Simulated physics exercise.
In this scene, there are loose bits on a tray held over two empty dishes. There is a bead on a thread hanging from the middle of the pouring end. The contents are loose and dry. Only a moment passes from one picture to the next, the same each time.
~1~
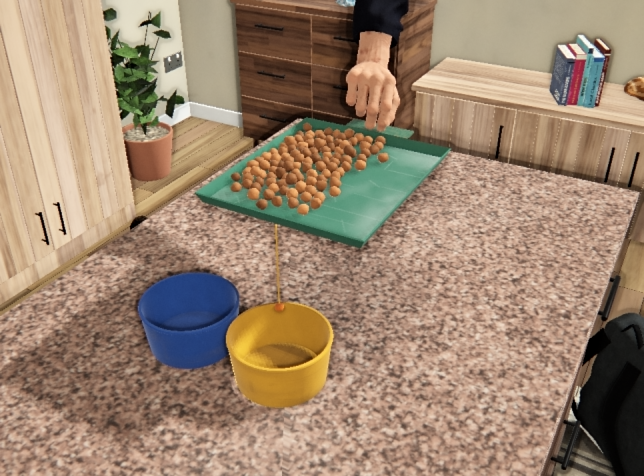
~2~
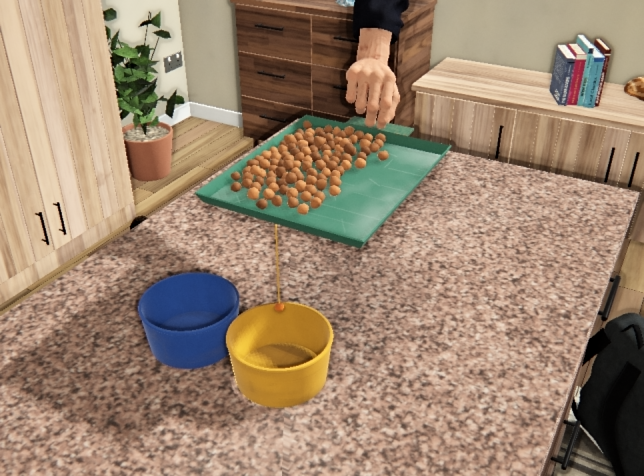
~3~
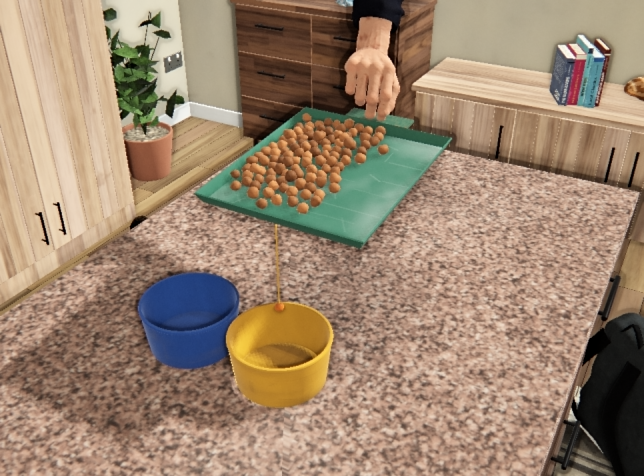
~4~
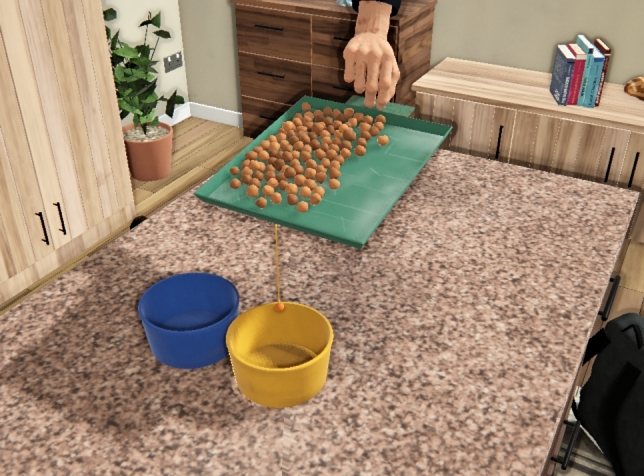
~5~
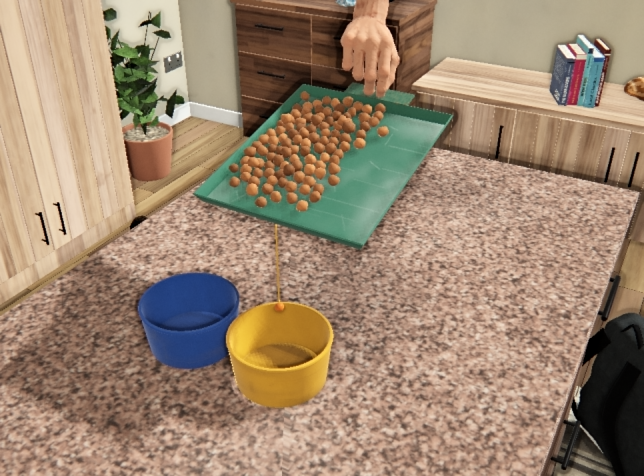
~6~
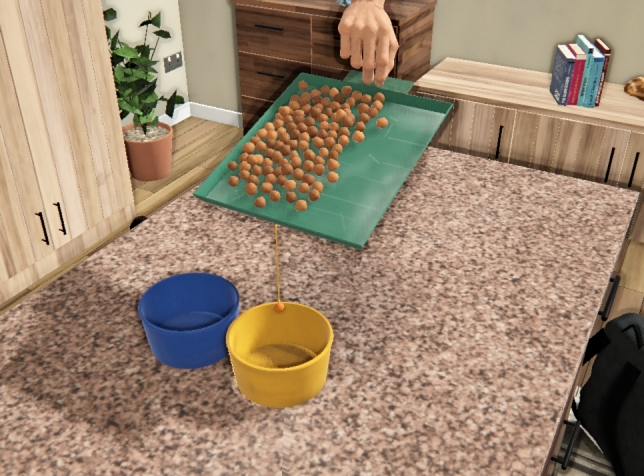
A hand reaches in from the top, holding the far end of a green tray above a speckled stone counter, seen from a fixed, raised view in a room with wooden cupboards. Brown hazelnuts cover the tray's left and middle, with a blue dish at lower left, a yellow one beside it, and an orange bead hanging on a thread. The hand slowly raises the far end, steepening the tray toward the dishes.
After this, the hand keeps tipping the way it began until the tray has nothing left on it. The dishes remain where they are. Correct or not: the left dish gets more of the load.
Not correct; the right dish gets more.
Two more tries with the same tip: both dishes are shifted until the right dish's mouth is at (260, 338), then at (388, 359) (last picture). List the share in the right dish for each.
You'd get near 60 per cent and afterwards near 10 per cent.
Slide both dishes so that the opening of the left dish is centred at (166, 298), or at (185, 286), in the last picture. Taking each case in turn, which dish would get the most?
With the dishes at the first place it's the right-side dish, and at the second it's the right-side dish.
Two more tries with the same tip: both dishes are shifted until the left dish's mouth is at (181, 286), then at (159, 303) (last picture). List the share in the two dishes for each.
40 and 70 in a hundred, in turn.
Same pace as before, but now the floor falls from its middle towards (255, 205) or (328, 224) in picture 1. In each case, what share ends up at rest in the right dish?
First heading 10 %, second heading 30 %.
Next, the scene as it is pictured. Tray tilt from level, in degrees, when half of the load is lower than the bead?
Close to 80 degrees, I reckon.
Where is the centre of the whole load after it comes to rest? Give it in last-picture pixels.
Somewhere close to (279, 373) in the last picture.
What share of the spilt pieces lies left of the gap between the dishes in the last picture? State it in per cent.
Near 20 per cent.
Soon after the last picture, tray tipped steeply; most on the tray; a small part in the right dish; a stray few in the left dish; a stray few outside both; about a quarter in the air.
A little later, tray tipped right over; about half in the right dish; a small part in the left dish; about a quarter outside both; a small part in the air.
Later still, tray tipped past a quarter turn; about half in the right dish; a small part in the left dish; about a quarter outside both; a stray few in the air.
At rest, tray tipped past a quarter turn; about half in the right dish; a small part in the left dish; about a quarter outside both; a stray few in the air.
